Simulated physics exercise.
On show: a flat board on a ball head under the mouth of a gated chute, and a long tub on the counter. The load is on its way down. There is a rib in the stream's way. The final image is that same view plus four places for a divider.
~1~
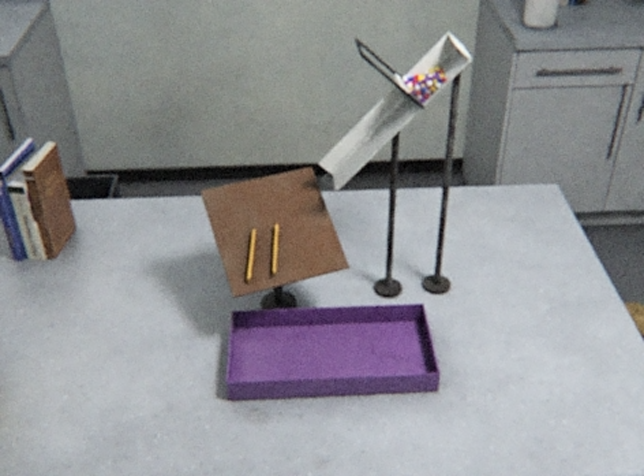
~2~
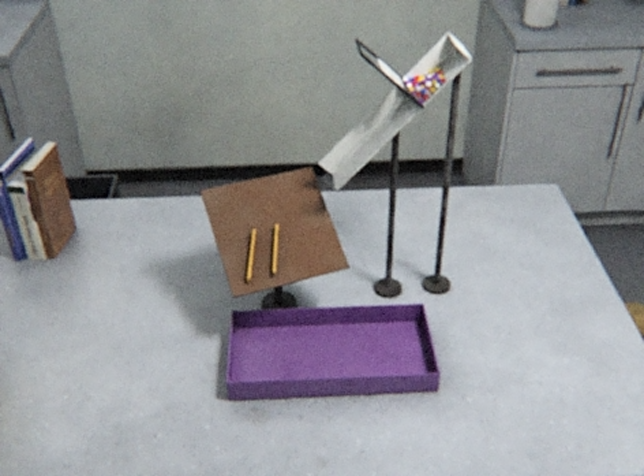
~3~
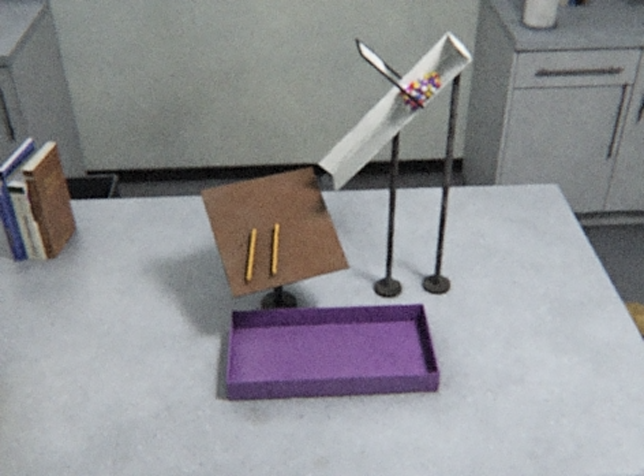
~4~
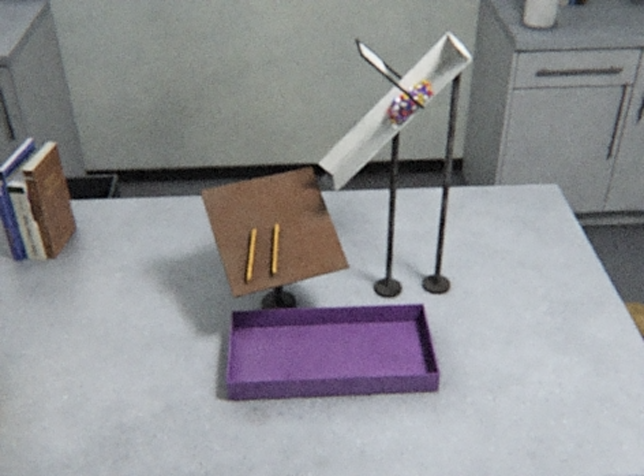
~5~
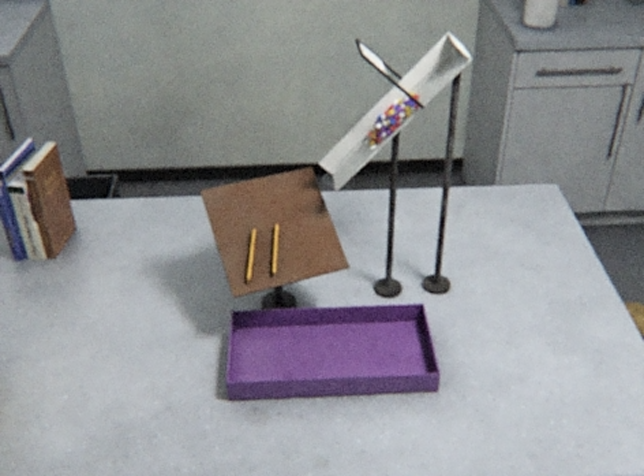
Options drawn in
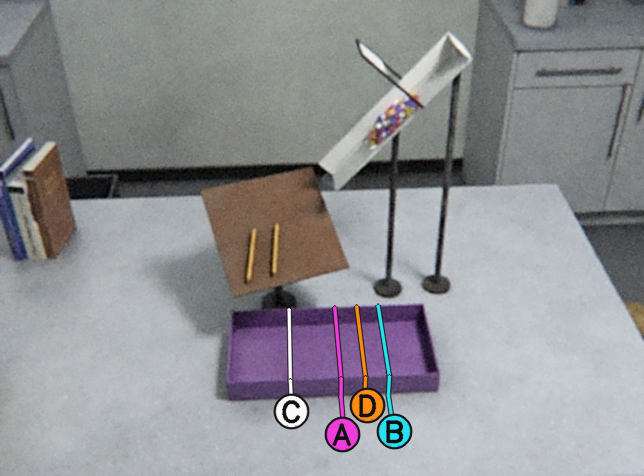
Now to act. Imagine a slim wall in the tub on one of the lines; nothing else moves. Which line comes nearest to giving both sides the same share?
It is C.
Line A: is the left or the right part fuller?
More lands on the left.
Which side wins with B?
More lands on the left.
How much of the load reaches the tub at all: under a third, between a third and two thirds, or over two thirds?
It is between a third and two thirds.
On the marked copy, line A crosses the front rim at (341, 377); line B crosses the front rim at (389, 375); line C crosses the front rim at (290, 379); line D crosses the front rim at (365, 376).
If A is chosen, of what is caught, nearly all on the left of the divider, a small part on the right.
If B is chosen, of what is caught, nearly all on the left of the divider, a stray few on the right.
If C is chosen, of what is caught, about half on the left of the divider, about half on the right.
If D is chosen, of what is caught, all on the left of the divider, none on the right.
